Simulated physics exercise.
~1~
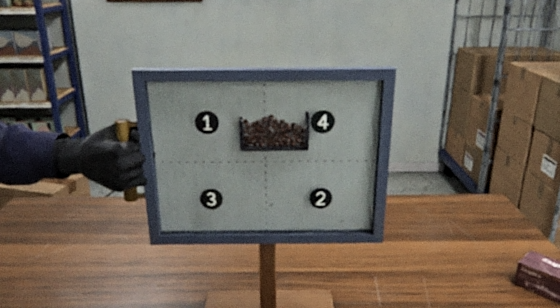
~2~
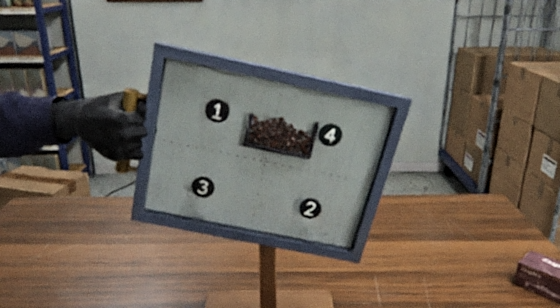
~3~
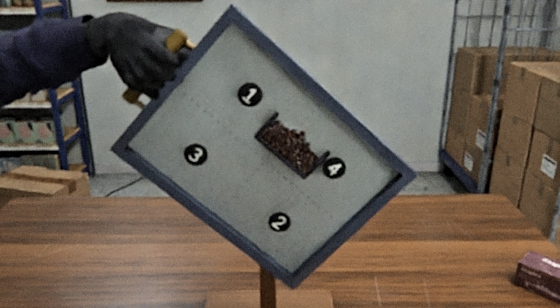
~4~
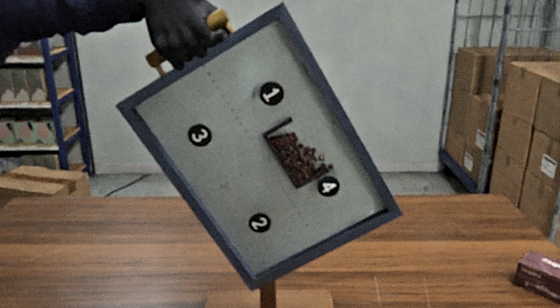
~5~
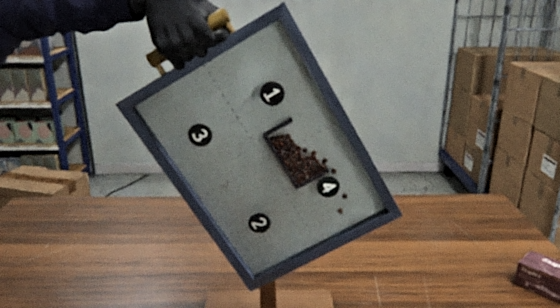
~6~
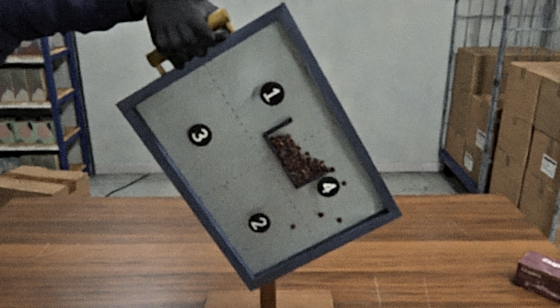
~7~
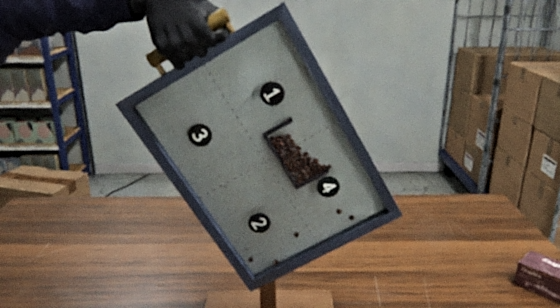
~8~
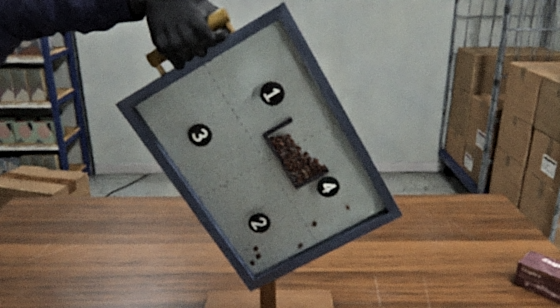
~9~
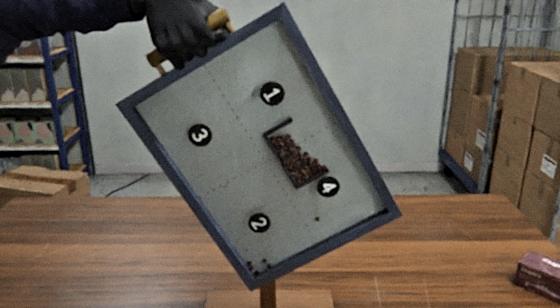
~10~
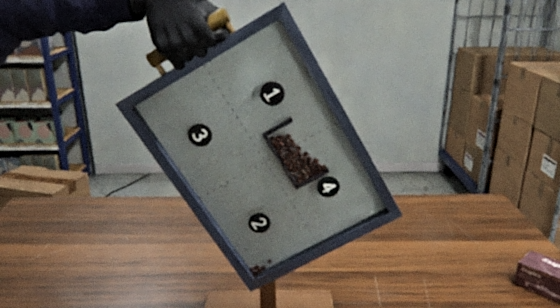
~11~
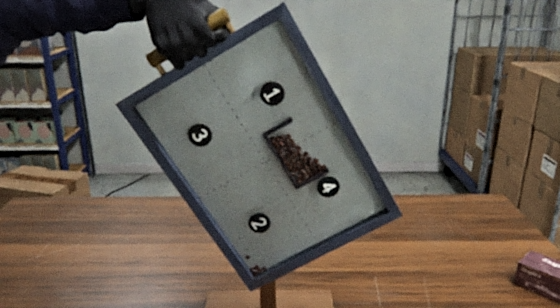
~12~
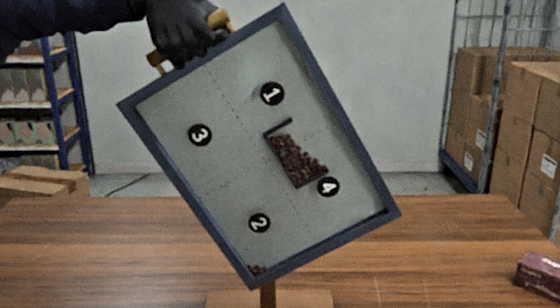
A shallow grey panel with a blue frame stands upright on a wooden table, seen from the front in a storeroom with shelves at left and stacked cartons at right. Dark beads fill a small open-topped tray between the circled numbers one and four in its upper half. A black-gloved hand at the left grips a handle and turns the panel clockwise until it stands steeply tilted. The beads slump toward number four, and a few spill over and roll down the lower edge. They gather in the bottom corner near number two, while most stay in the tray beside number four.
